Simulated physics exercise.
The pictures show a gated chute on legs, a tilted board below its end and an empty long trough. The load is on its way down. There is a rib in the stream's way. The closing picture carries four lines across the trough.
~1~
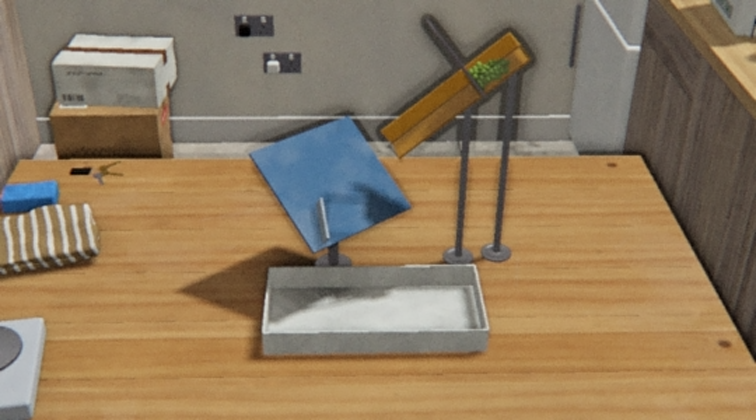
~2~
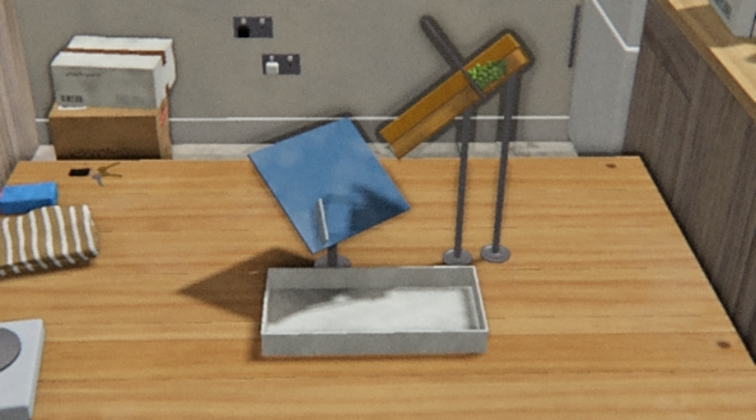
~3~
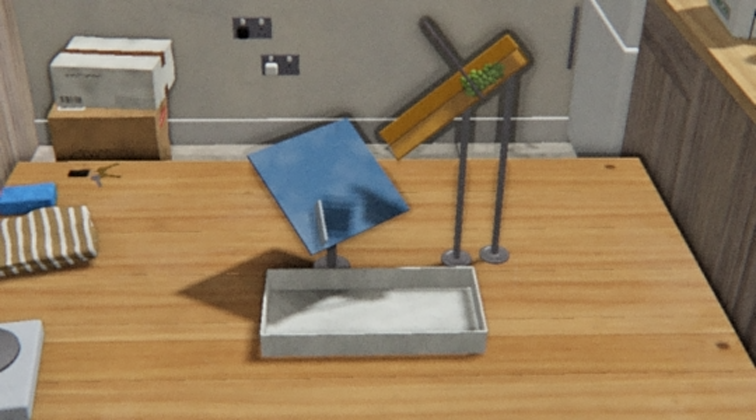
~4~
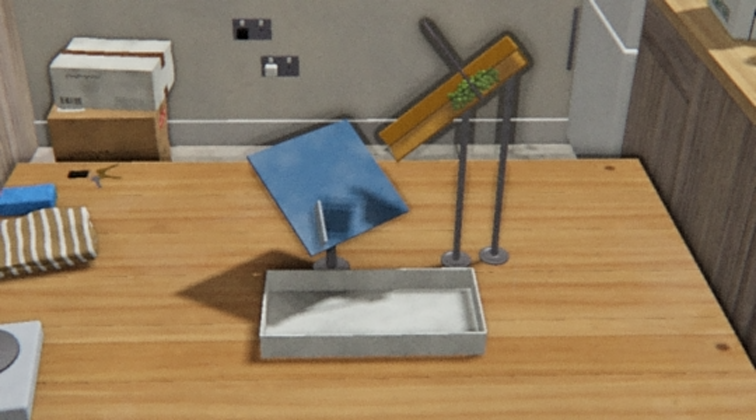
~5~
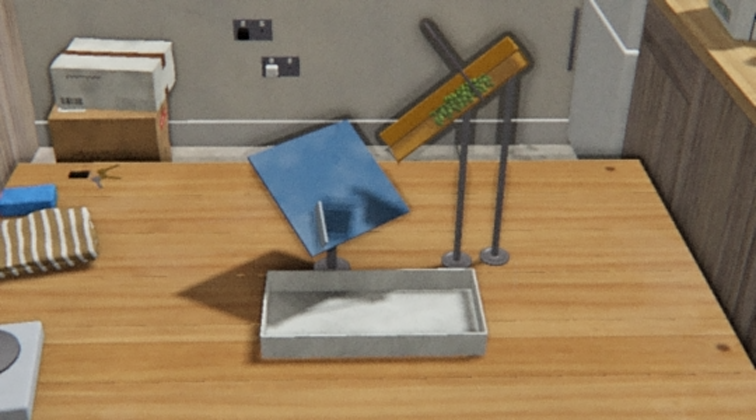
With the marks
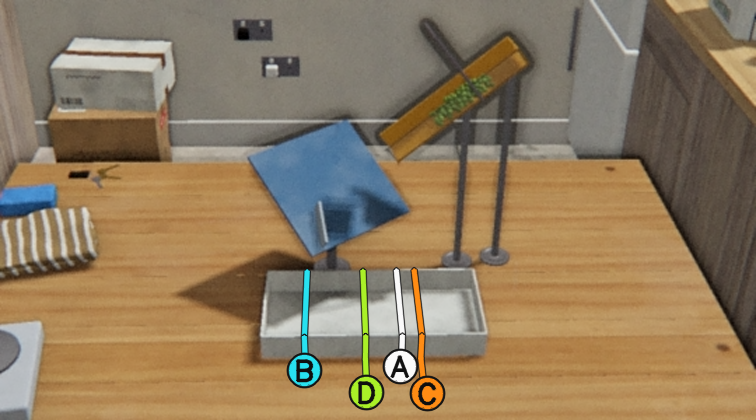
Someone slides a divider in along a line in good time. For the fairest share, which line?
I would pick line D.
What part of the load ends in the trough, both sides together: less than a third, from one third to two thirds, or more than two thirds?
About that: More than two thirds.
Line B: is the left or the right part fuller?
More lands on the right.
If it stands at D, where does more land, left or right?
More lands on the left.
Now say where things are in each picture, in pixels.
The first picture shows load behind the gate near (489, 72), dried peas; lip of the chute near (396, 152), sloping fairly steeply.
The second picture shows middle of the board near (331, 182), tilted fairly steeply; middle of its low edge near (364, 230); of its high edge near (300, 135).
The third picture shows front corners of the trough near (261, 335) and (487, 331), empty; front of the load near (468, 93).
The fourth picture shows middle of the load near (475, 85); its front near (456, 108), close to a quarter of the way to the lip; rib from (319, 201) to (326, 241).
The fifth picture shows middle of the load near (464, 94); its front near (432, 115), close to half of the way to the lip.
On the marked copy, line A crosses the front rim at (402, 334); line B crosses the front rim at (304, 336); line C crosses the front rim at (421, 334); line D crosses the front rim at (365, 335).
If A is chosen, of what is caught, all but a few on the left of the divider, a small share on the right.
If B is chosen, of what is caught, none at all on the left of the divider, the whole lot on the right.
If C is chosen, of what is caught, all but a few on the left of the divider, only a few on the right.
If D is chosen, of what is caught, close to two thirds on the left of the divider, close to a third on the right.
